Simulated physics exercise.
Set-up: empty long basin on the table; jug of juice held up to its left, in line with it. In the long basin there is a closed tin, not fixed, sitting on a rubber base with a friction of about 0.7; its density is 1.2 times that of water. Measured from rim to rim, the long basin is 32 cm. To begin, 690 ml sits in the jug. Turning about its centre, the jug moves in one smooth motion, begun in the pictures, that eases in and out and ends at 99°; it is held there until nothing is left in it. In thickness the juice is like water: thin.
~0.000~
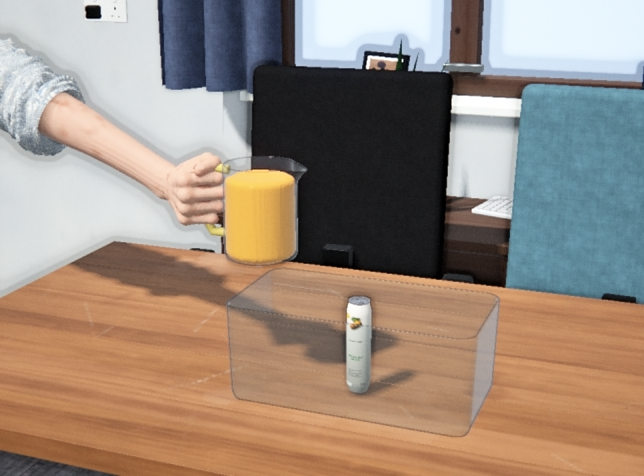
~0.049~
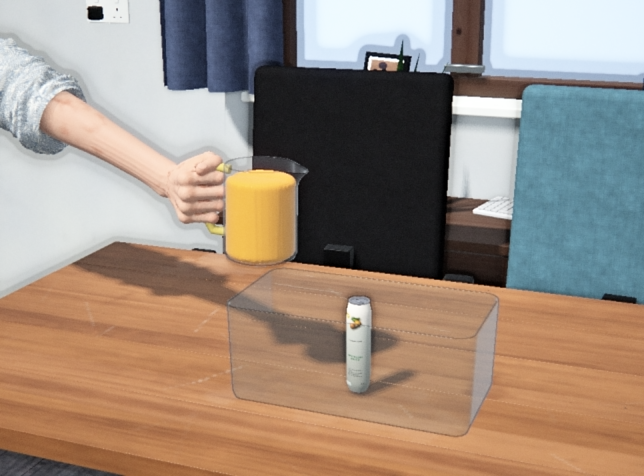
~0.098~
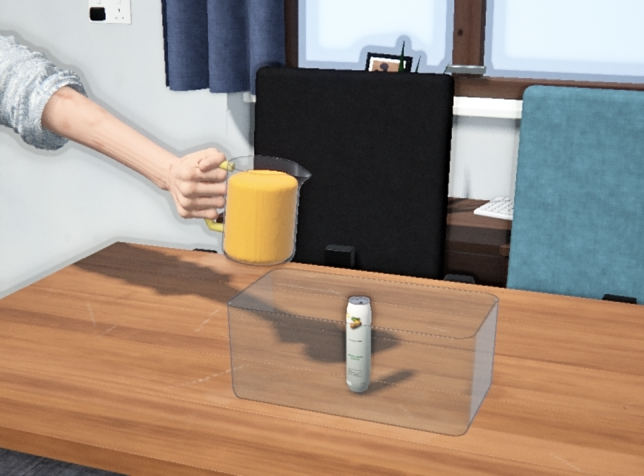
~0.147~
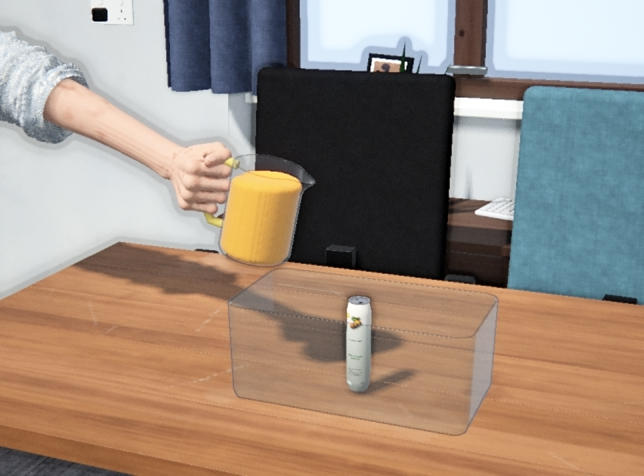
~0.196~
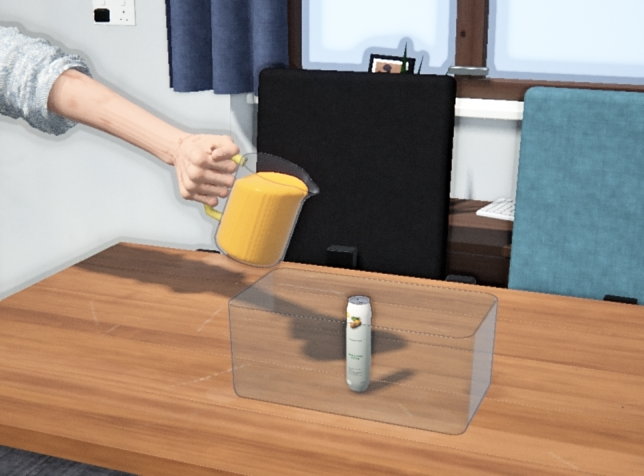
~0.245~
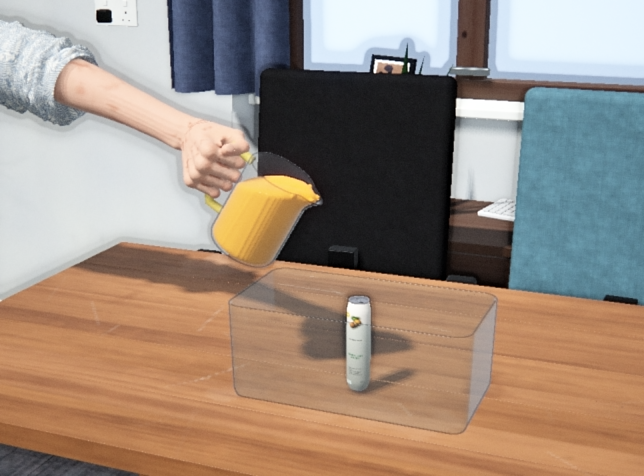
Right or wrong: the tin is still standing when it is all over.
Wrong, it has gone over.
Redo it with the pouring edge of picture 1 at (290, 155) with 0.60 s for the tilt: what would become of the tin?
Then it tips over.
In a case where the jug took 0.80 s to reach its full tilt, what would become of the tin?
Outcome - the tin ends up overturned.
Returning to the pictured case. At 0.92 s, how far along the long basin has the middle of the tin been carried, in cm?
Centre to centre, close to 9 cm.
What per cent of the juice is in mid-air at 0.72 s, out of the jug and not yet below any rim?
Near 14 percent.
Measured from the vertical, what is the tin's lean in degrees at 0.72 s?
The tilt is near 10°.
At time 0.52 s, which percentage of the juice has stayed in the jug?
Remaining: Near 68 % of the total.
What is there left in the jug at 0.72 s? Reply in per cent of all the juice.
28 per cent or so.
By 0.52 s the tilt is 89° and 68 per cent is still to pour; the tin stands where it began.
By 0.72 s the tilt is 99° and 27 per cent is still to pour; the tin leans 12°.
By 0.92 s the tilt is 99° and 9 per cent is still to pour; the tin lies on its side.
By 1.15 s the tilt is 99° and 3 per cent is still to pour; the tin lies on its side.
At rest the tin lies on its side.
